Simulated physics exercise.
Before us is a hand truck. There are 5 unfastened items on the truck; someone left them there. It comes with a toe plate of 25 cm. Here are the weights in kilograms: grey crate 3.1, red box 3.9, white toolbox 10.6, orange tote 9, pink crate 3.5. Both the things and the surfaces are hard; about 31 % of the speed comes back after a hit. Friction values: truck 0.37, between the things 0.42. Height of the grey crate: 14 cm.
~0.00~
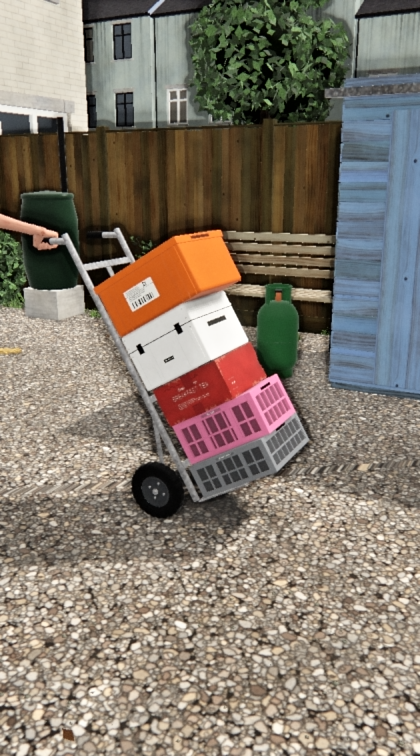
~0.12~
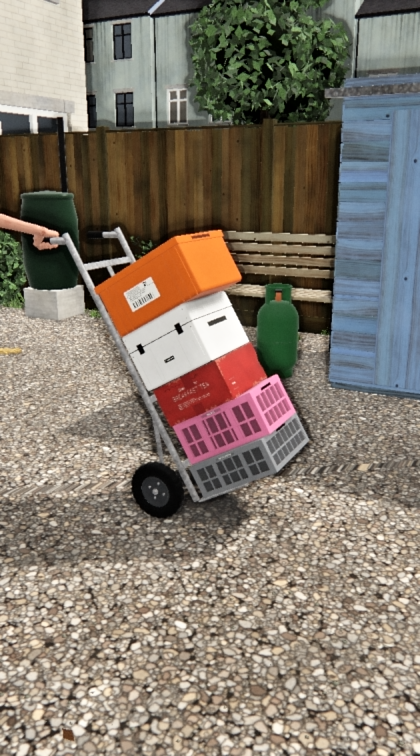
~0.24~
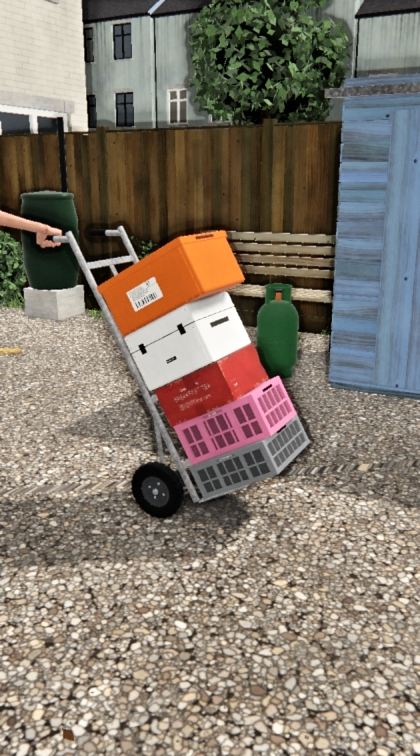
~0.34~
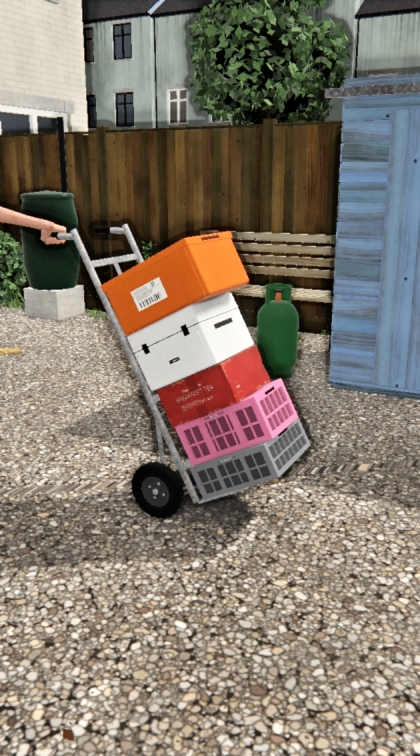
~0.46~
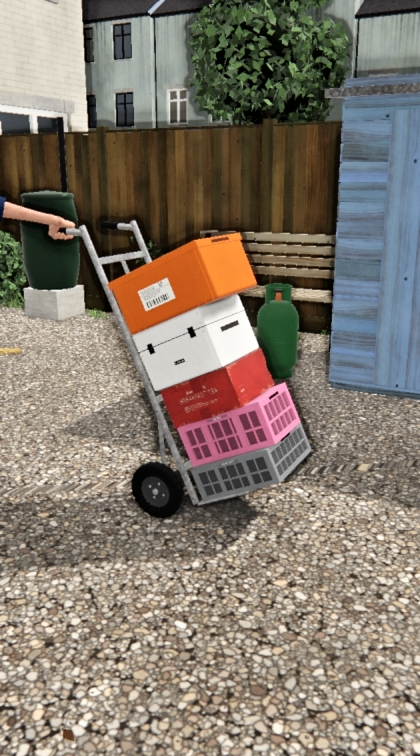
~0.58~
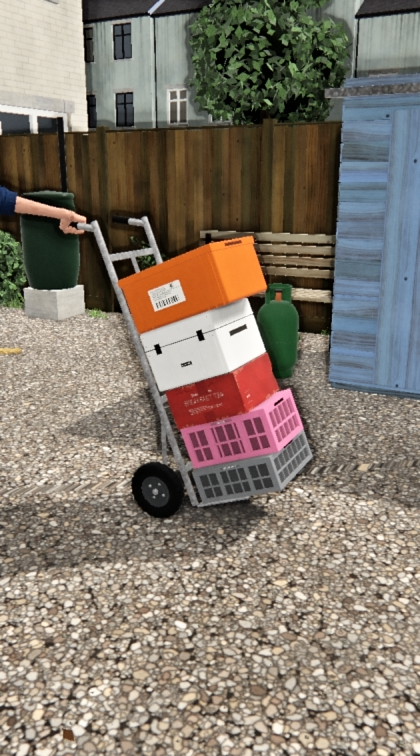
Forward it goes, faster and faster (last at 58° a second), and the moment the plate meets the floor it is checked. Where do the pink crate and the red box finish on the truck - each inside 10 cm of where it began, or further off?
Pink crate ends inside the limit; red box ends inside the limit.
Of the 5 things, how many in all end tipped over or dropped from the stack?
The answer: 0.
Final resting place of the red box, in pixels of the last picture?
It finishes at roughly (252, 417).
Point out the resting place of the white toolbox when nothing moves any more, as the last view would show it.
Resting point, approx. (250, 368) px.
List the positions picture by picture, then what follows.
In the first picture, 30° short of upright; pink crate (234, 419); red box (211, 384).
In the second picture, 30° short of upright; orange tote (170, 284); grey crate (250, 454).
In the third picture, 29° short of upright; white toolbox (189, 341); orange tote (173, 284).
In the fourth picture, 27° short of upright; grey crate (251, 457); white toolbox (192, 341).
In the fifth picture, 25° short of upright; orange tote (185, 284); grey crate (252, 460).
In the sixth picture, 22° short of upright; pink crate (242, 429); red box (223, 391).
Around 1.18 s, truck upright; red box tipped 5° against what carries it near (260, 418); pink crate tipped 5° against what carries it near (261, 458); orange tote tipped 5° against what carries it.
Around 1.78 s, truck upright; red box shifted 2 cm near (256, 417); orange tote shifted 4 cm; white toolbox shifted 3 cm.
Finally (2.9 s), all 5 still in place (within 10 cm). Final places as that camera would see them, pink crate near (257, 458), red box near (252, 417).
